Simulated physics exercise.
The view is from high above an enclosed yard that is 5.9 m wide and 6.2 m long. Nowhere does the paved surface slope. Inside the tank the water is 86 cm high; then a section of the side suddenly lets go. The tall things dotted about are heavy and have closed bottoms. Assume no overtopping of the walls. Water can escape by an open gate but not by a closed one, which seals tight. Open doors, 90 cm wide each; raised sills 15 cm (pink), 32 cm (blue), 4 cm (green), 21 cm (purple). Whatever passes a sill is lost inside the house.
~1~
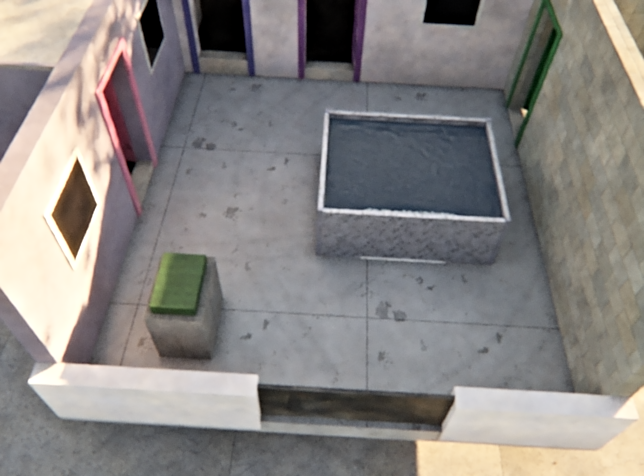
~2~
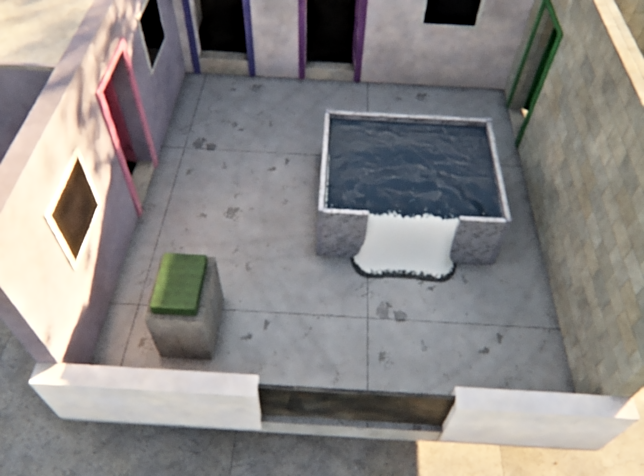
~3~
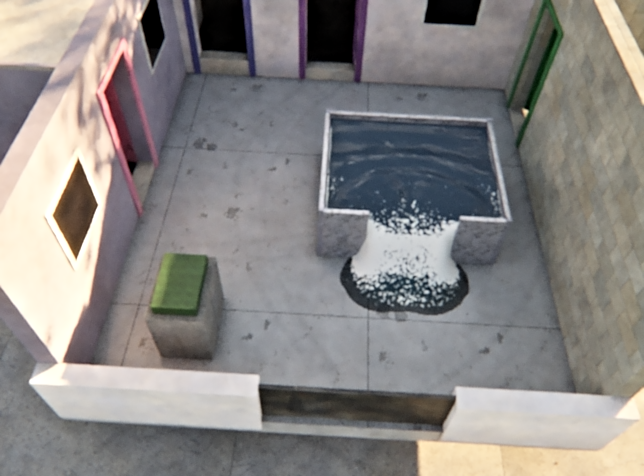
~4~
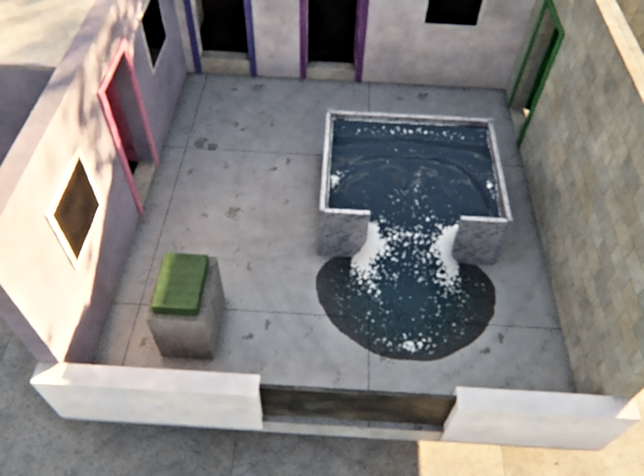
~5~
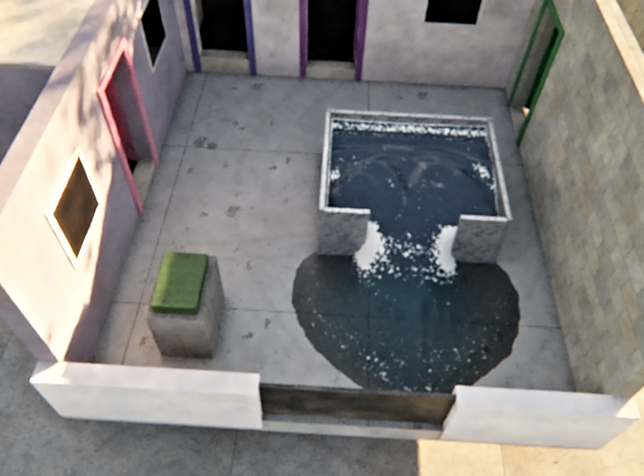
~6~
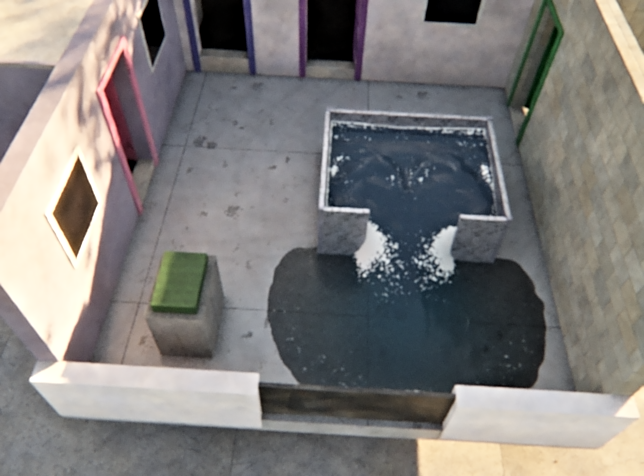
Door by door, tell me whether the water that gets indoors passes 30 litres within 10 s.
Pink door: Limit not crossed; blue door: Limit not crossed; green door: Limit crossed; purple door: Limit not crossed.
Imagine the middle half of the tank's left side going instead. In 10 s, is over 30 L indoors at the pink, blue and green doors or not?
Then it goes pink too high, blue fine, green too high.
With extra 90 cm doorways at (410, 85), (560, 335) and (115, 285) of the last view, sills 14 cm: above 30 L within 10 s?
In turn: Short of it, beyond it, short of it.
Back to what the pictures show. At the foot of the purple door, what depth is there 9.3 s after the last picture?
The mean depth is around 14.5 cm.
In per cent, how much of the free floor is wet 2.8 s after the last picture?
Close to 65 in a hundred.
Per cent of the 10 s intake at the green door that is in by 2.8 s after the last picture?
Share: ~ 0 %.
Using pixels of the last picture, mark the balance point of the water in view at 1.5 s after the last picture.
Around (395, 276).
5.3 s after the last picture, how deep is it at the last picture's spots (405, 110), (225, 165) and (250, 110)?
Around 5 cm, 6 cm and 4 cm, in the order given.
Then, 0.7 s after the last picture water covers 25 % of the floor and is deepest (66 cm) near (572, 418); pink door not reached, blue door not reached, green door not reached, purple door not reached.
Then, 1.5 s after the last picture water covers 30 % of the floor and is deepest (56 cm) near (83, 389); pink door not reached, blue door not reached, green door not reached, purple door not reached.
Then, 2.8 s after the last picture water covers 65 % of the floor and is deepest (32 cm) near (98, 389); pink door 4 cm at the sill, 0 L in, blue door not reached, green door 9 cm at the sill, 0 L in, purple door not reached.
Then, 5.3 s after the last picture water covers 95 % of the floor and is deepest (21 cm) near (83, 389); pink door 4 cm at the sill, 0 L in, blue door 14 cm at the sill, 0 L in, green door 7 cm at the sill, 23 L in, purple door 17 cm at the sill, 0 L in.
Then, 9.3 s after the last picture water covers 100 % of the floor and is deepest (18 cm) near (205, 200); pink door 13 cm at the sill, 0 L in, blue door 15 cm at the sill, 0 L in, green door 11 cm at the sill, 81 L in, purple door 14 cm at the sill, 1 L in.
